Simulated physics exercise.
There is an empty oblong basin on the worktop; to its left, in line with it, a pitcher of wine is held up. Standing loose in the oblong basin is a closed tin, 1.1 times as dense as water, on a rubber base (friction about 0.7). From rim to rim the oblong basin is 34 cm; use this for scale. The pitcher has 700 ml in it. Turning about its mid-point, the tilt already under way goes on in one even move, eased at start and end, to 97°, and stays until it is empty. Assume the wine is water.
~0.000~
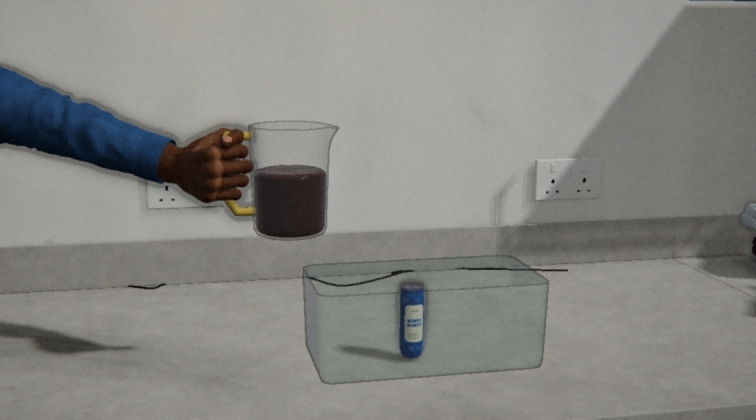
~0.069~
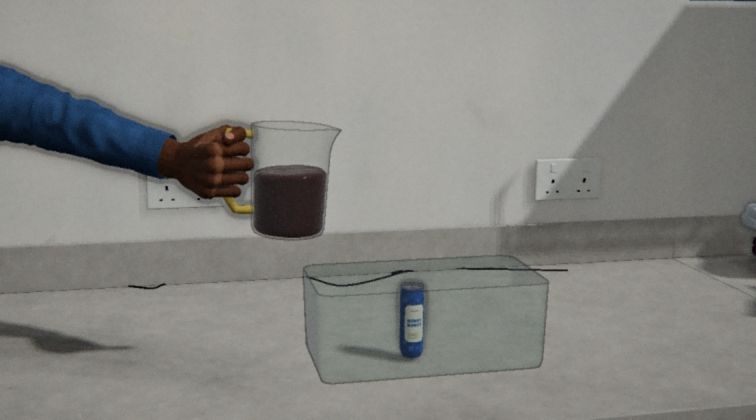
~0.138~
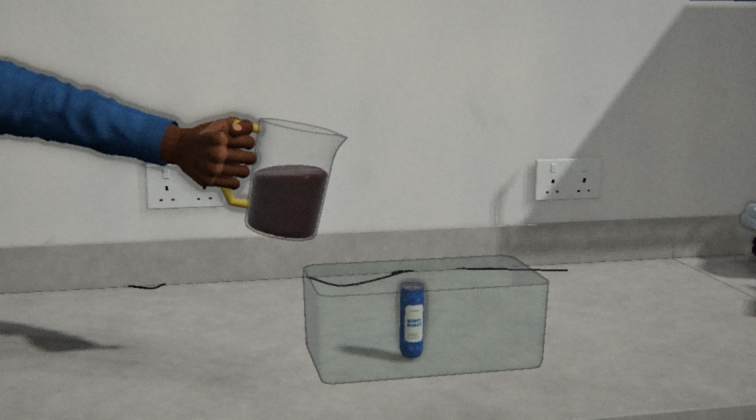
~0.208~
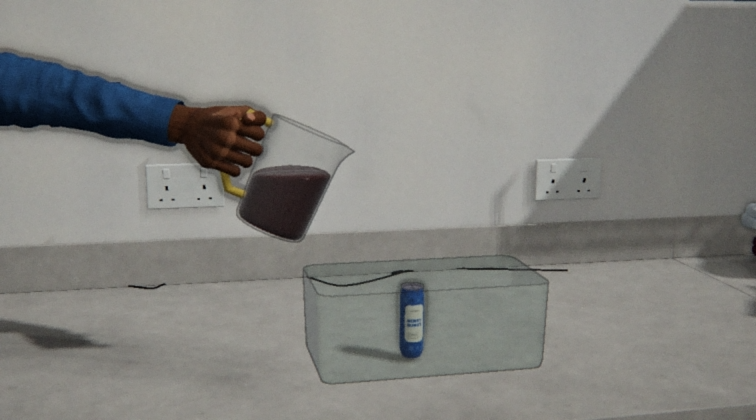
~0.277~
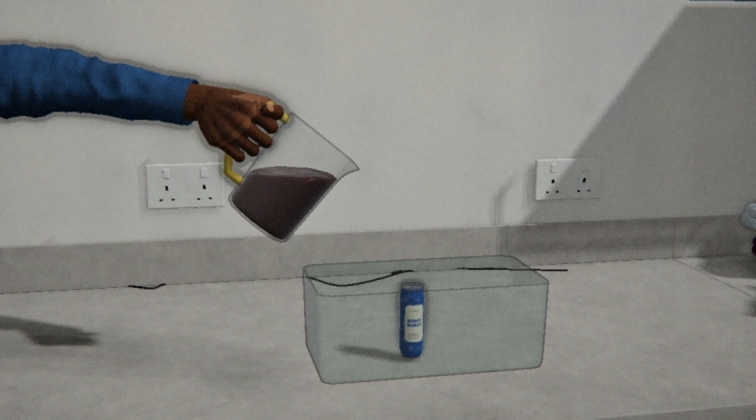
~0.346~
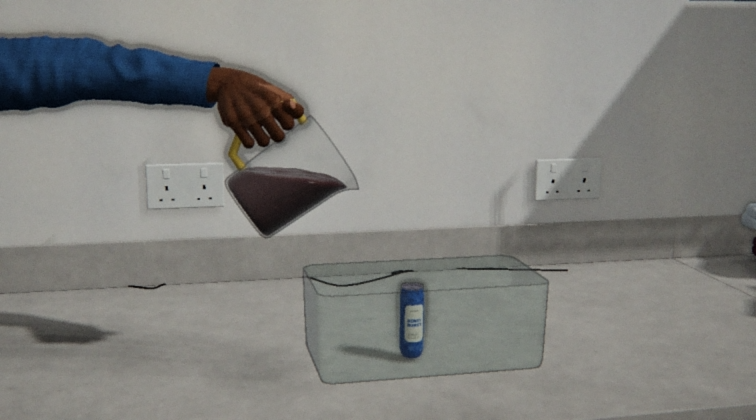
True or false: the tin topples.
True.
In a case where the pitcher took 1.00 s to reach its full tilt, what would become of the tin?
Then the tin tumbles.
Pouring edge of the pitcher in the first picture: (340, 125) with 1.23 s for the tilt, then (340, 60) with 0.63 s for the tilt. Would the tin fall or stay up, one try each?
Trial 1 - tin tips; trial 2 - tin stays standing.
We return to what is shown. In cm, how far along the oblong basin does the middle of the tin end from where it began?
In the end the tin's centre has shifted about 12.5 centimetres.
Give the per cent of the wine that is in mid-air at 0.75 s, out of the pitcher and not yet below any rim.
22 per cent or so.
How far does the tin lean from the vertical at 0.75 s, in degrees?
It tilts roughly 0° from upright.
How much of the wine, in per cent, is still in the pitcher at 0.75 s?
I'd estimate some 32 per cent.
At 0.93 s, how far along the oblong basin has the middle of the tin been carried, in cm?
Reading: Roughly 8 cm.
By 0.58 s the tilt is 96° and 71 per cent is still to pour; the tin stands where it began.
By 0.75 s the tilt is 97° and 31 per cent is still to pour; the tin stands 3 cm from where it began.
By 0.93 s the tilt is 97° and 13 per cent is still to pour; the tin leans 27°.
By 1.13 s the tilt is 97° and 5 per cent is still to pour; the tin lies on its side.
At rest the tin lies on its side.
